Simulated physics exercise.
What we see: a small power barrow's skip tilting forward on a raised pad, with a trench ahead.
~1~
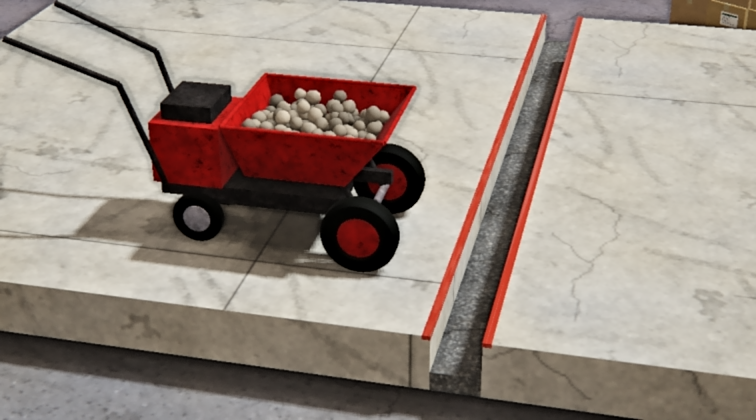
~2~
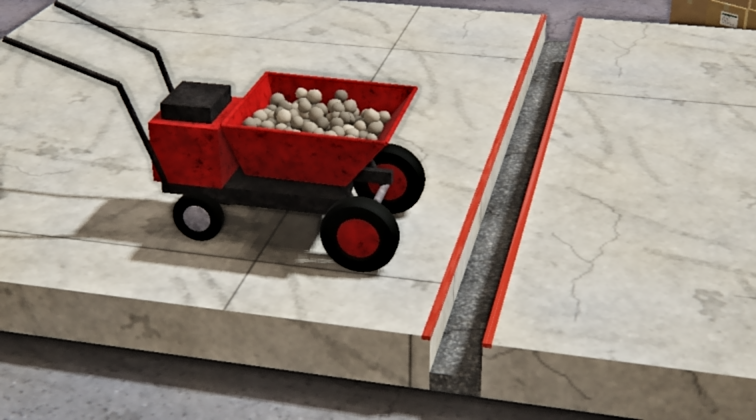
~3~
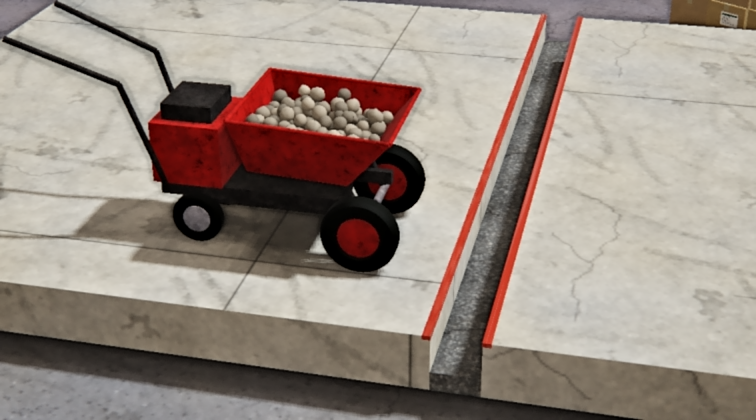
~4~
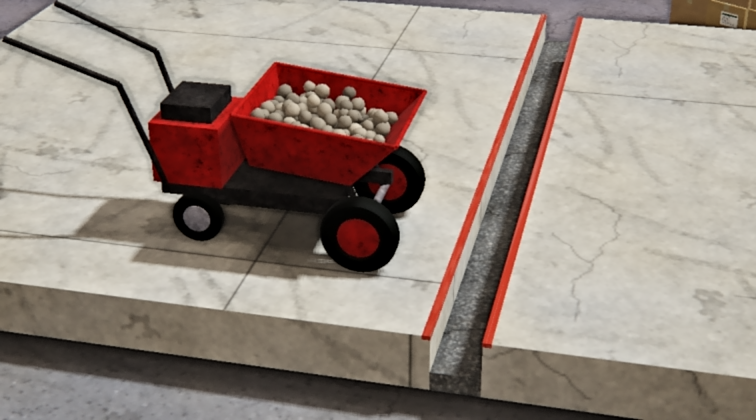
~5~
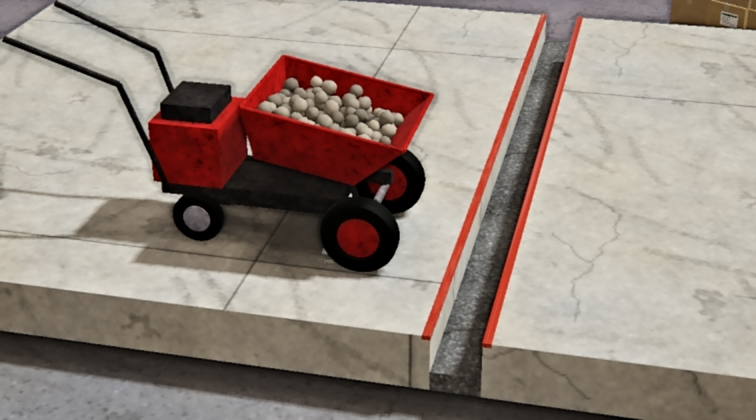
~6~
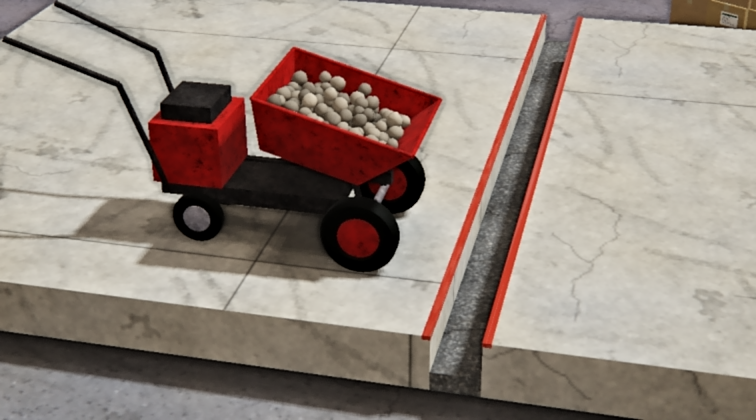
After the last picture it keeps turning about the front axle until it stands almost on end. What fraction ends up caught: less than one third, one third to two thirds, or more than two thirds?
One third to two thirds.
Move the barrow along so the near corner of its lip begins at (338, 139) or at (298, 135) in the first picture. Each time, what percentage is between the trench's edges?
80 per cent, then 40 per cent.
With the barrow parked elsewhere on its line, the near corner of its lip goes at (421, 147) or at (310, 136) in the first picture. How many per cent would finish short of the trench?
Roughly 0 and 40 %.
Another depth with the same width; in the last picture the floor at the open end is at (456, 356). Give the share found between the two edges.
40 %, roughly.
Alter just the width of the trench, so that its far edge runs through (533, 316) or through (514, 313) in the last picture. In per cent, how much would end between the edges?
The first try comes to close to 100 per cent, the next to 80 per cent.
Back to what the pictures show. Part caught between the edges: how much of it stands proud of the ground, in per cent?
Around 5 per cent.
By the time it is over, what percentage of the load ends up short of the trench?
About 0 %.
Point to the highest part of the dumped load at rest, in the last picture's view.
The top settles at about (540, 248).
Just after the last frame, skip tipped steeply; every one in the skip.
A moment on, skip tipped right over; roughly two thirds in the skip; about a tenth in or heaped over the trench; about a tenth beyond it; just a few falling.
Further on, skip tipped right over; roughly half in or heaped over the trench; roughly half beyond it.
When it is over, skip tipped right over; roughly half in or heaped over the trench; roughly half beyond it.
